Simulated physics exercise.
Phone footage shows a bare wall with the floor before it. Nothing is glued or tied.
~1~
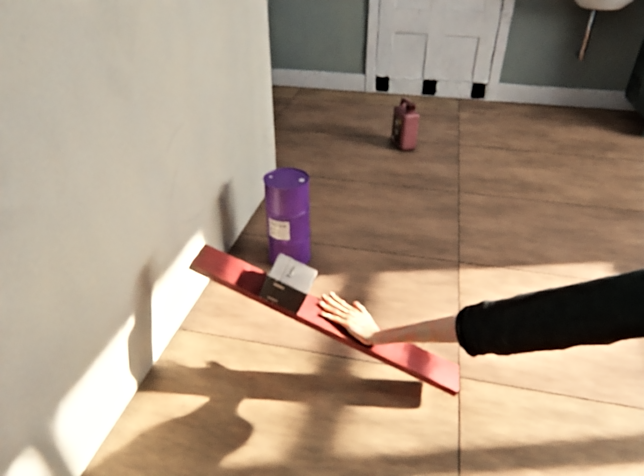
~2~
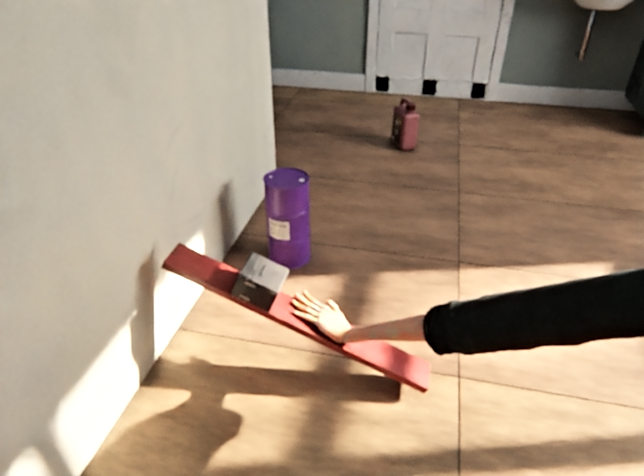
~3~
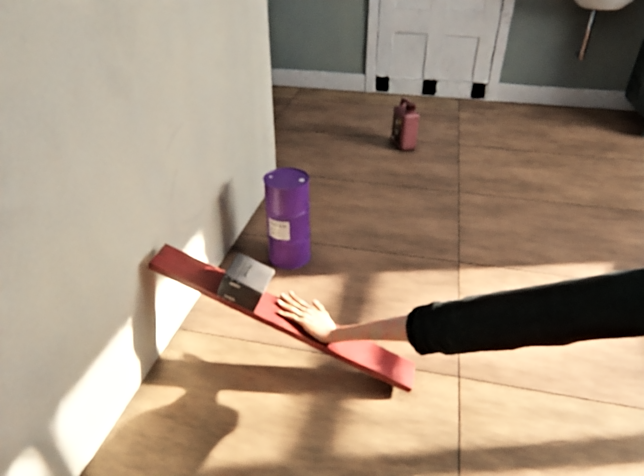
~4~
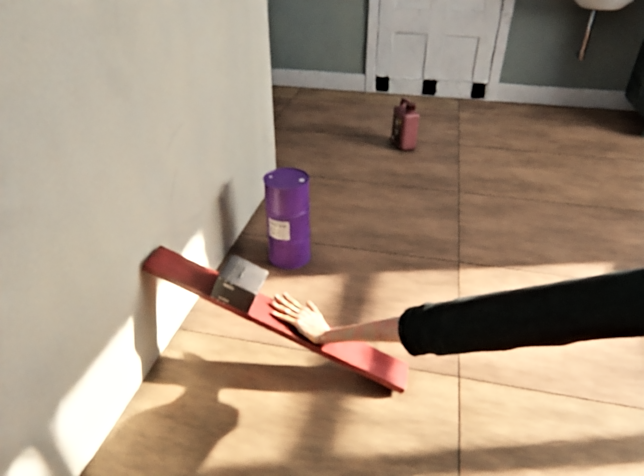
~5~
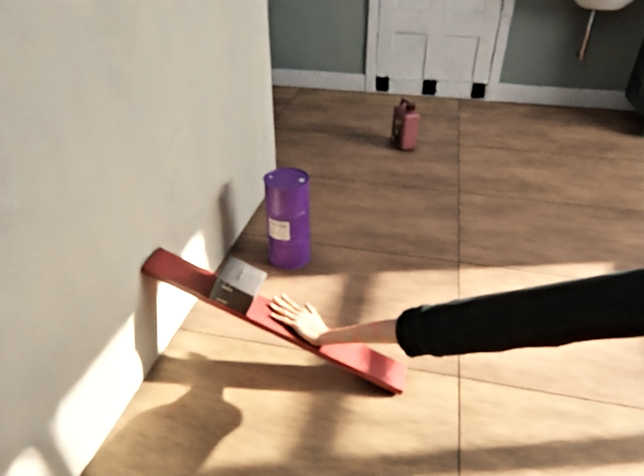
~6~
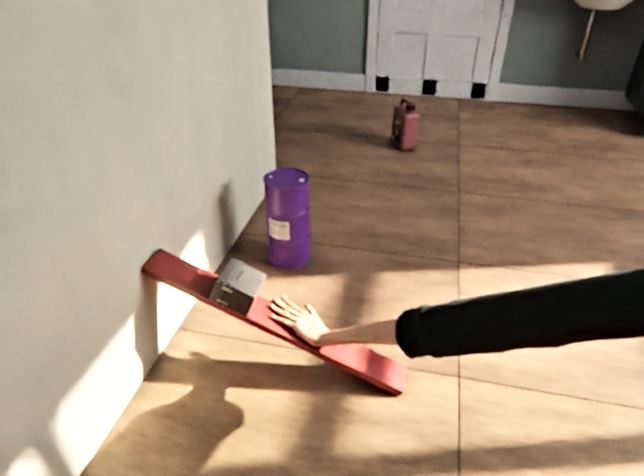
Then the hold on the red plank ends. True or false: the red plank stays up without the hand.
False.
Then, 0.30 s on from there, red plank 12° lower than it was left near (287, 342).
Then, 0.40 s on from there, red plank 23° lower than it was left near (293, 361).
In the end, moved from the start, red plank; purple canister unmoved. At the end, from the last picture's camera, red plank near (294, 361). The plank gives way.
